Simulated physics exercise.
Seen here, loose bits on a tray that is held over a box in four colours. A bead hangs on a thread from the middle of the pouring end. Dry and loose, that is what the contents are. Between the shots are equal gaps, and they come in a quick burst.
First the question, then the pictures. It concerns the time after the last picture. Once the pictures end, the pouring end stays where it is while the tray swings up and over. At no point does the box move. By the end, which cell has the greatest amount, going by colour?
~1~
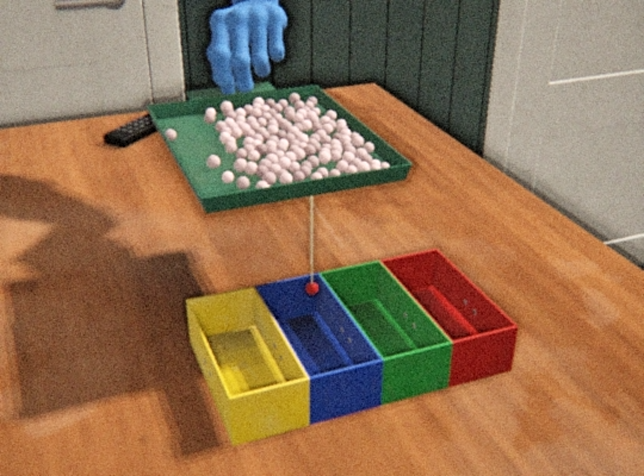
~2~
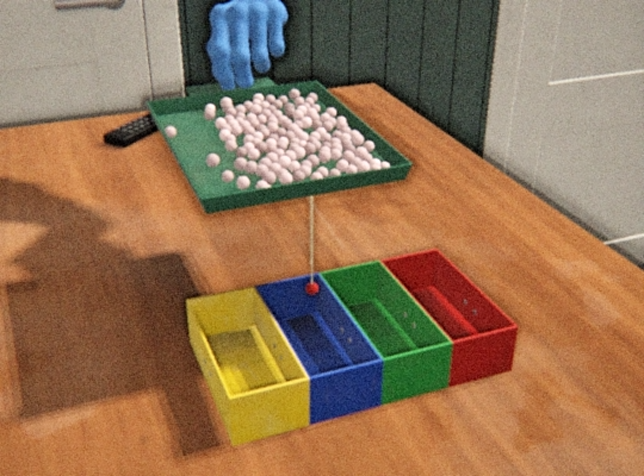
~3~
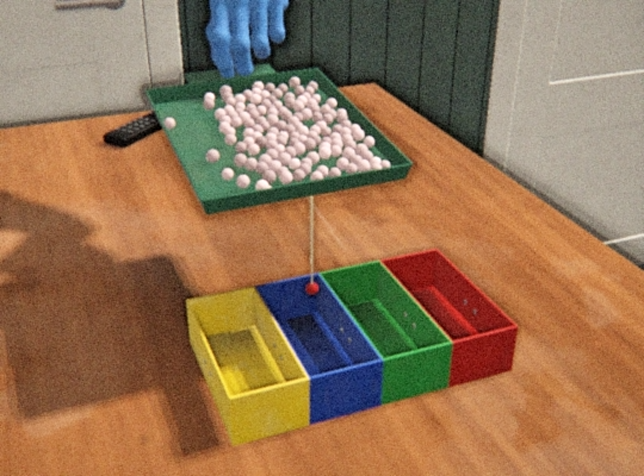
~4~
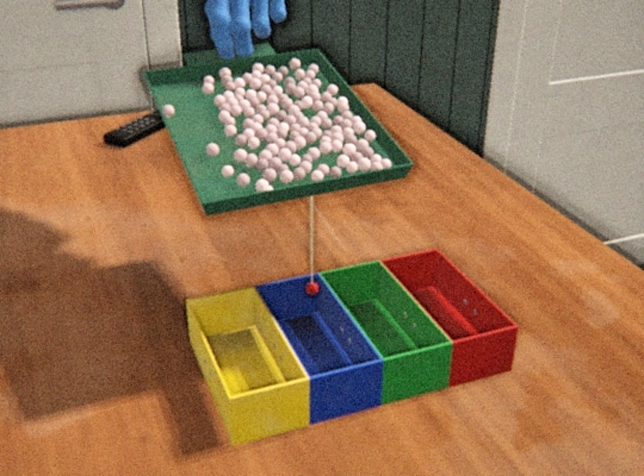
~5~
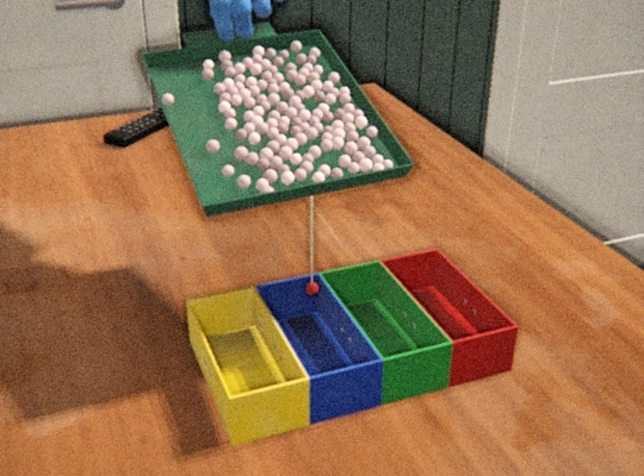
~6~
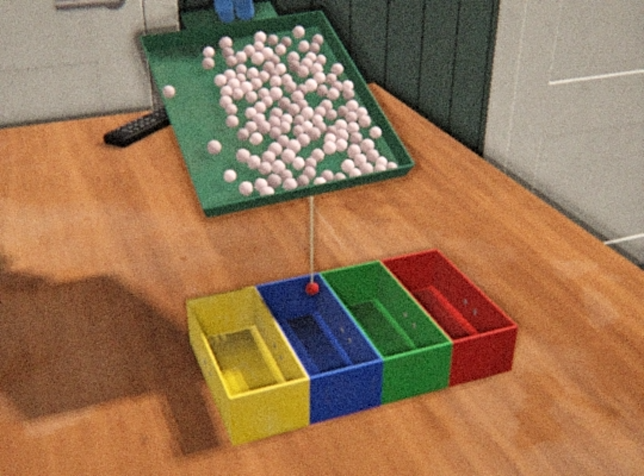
By colour, yellow has the most.
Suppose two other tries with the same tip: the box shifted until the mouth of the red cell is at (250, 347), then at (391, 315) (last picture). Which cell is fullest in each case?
First place: Red; second place: The cell in blue.
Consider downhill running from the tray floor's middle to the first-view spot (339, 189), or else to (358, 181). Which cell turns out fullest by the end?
So the first one goes to the green one and the second to green.
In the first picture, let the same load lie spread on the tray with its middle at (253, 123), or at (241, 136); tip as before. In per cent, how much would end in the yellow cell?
In order, 40 per cent then 40 per cent.
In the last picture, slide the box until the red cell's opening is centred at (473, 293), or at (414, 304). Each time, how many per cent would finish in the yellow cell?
Roughly 40% the first time and 30% the second time.
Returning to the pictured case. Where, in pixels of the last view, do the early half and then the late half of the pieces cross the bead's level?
The first part passes (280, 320); everything after passes (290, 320).
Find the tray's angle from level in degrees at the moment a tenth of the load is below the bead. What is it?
Approx. 70° from level.
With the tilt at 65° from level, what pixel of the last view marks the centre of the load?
Roughly at (297, 181).
Soon after the last picture, tray tipped steeply; most on the tray; a stray few in the yellow cell; a stray few in the blue cell; a stray few in the green cell; a small part falling or outside the box.
A little later, tray tipped past a quarter turn; a small part on the tray; about a third in the yellow cell; about a quarter in the blue cell; about a quarter in the green cell; about a quarter falling or outside the box.
Later still, tray tipped past a quarter turn; about half in the yellow cell; about a quarter in the blue cell; about a quarter in the green cell; a small part falling or outside the box.
At rest, tray tipped past a quarter turn; about half in the yellow cell; about a quarter in the blue cell; about a quarter in the green cell; none in the red cell; a small part outside the box.
